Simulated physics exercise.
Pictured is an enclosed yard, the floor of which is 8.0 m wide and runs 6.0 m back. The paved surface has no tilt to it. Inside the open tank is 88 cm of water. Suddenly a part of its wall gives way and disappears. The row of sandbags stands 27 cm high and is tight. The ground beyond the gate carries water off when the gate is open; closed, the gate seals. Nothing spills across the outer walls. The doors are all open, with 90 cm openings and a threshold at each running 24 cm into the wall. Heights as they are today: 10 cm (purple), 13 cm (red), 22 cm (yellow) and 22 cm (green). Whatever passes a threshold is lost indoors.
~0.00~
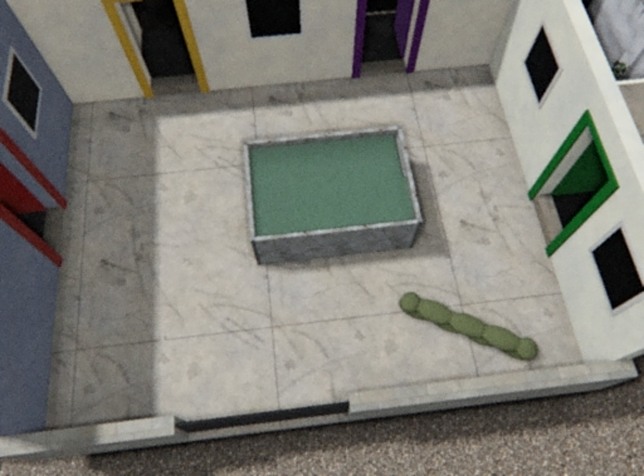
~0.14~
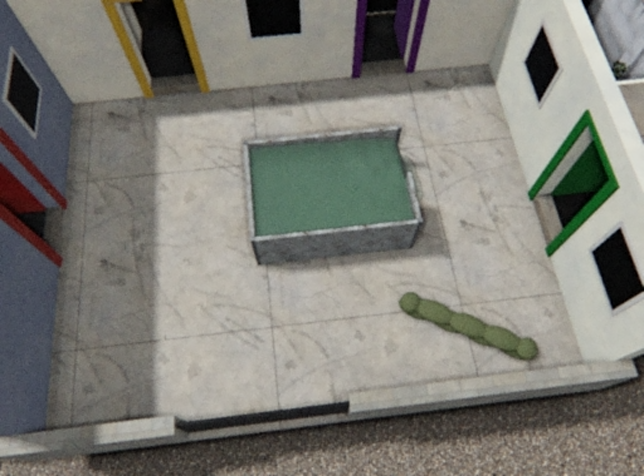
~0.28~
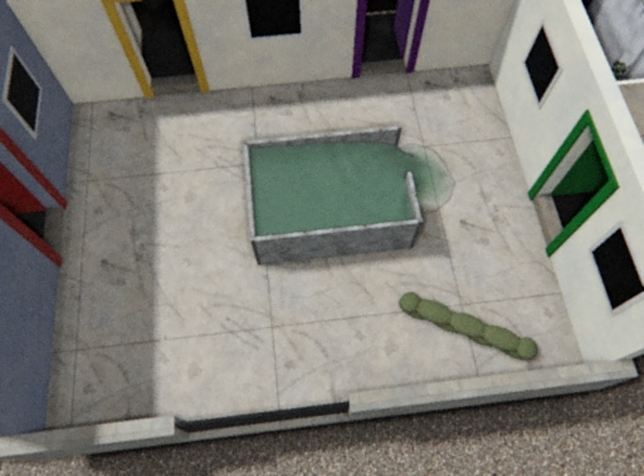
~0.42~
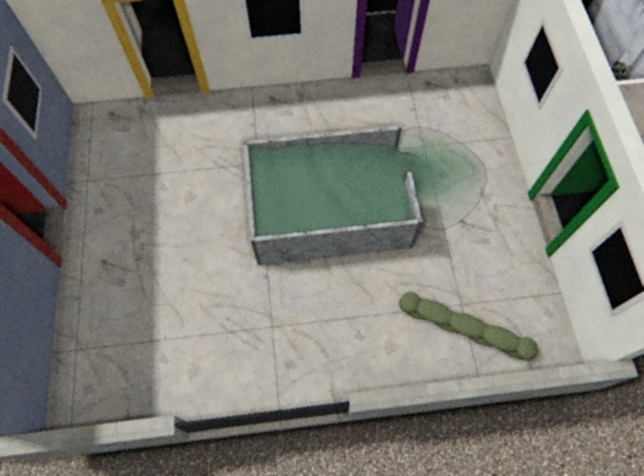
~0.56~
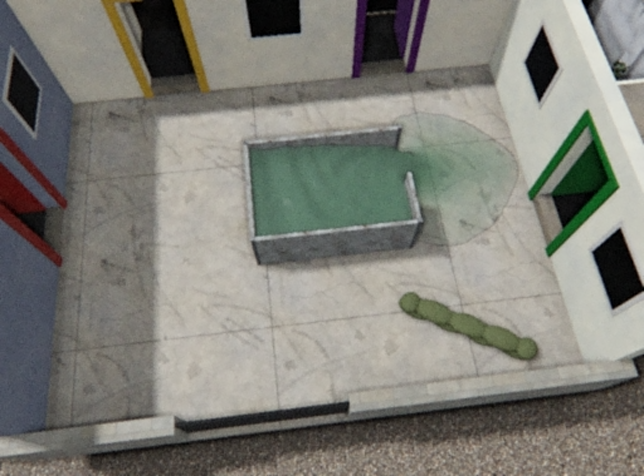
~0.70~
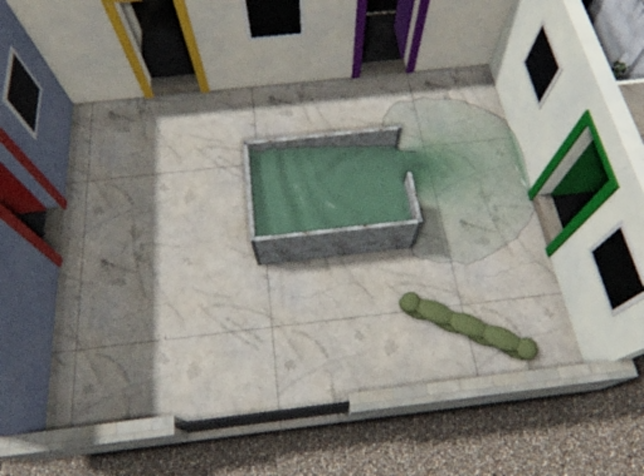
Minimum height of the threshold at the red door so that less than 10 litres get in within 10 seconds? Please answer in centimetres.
Roughly 6 cm.
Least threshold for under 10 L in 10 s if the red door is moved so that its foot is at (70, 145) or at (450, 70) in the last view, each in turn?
Minimums: Roughly 11.5 cm and 33 cm.
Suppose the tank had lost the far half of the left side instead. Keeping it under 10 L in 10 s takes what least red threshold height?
In that case about 28 cm.
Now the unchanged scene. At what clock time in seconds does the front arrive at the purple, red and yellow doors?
Arrives: Purple 1.4 s / red 5.0 s / yellow 3.8 s.
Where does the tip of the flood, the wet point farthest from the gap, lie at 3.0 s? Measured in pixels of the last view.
Look about (583, 372) in the last picture.
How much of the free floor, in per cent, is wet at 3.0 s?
Roughly 35 percent of the floor.
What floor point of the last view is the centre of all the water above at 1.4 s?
My guess is close to (374, 192).
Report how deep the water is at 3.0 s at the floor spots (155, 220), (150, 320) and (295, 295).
First spot about 0 cm, second about 0 cm, third about 0 cm.
After 1.4 s water covers 20 % of the floor, deepest (50 cm) near (486, 66); it has not reached the red door.
After 3.0 s water covers 35 % of the floor, deepest (36 cm) near (479, 74); it has not reached the red door.
After 10.0 s water covers 95 % of the floor, deepest (18 cm) near (51, 375); 9 cm at the red door, 0 litres in over its 13 cm threshold.
At the red door as built, the water arrived by 5.2 s and peaked near 9 cm at 5.6 s.
With a threshold of 5 cm, 20 litres would have come in within the 10 s; with 7 cm, 5 litres. So under 10 litres takes about 6 cm.
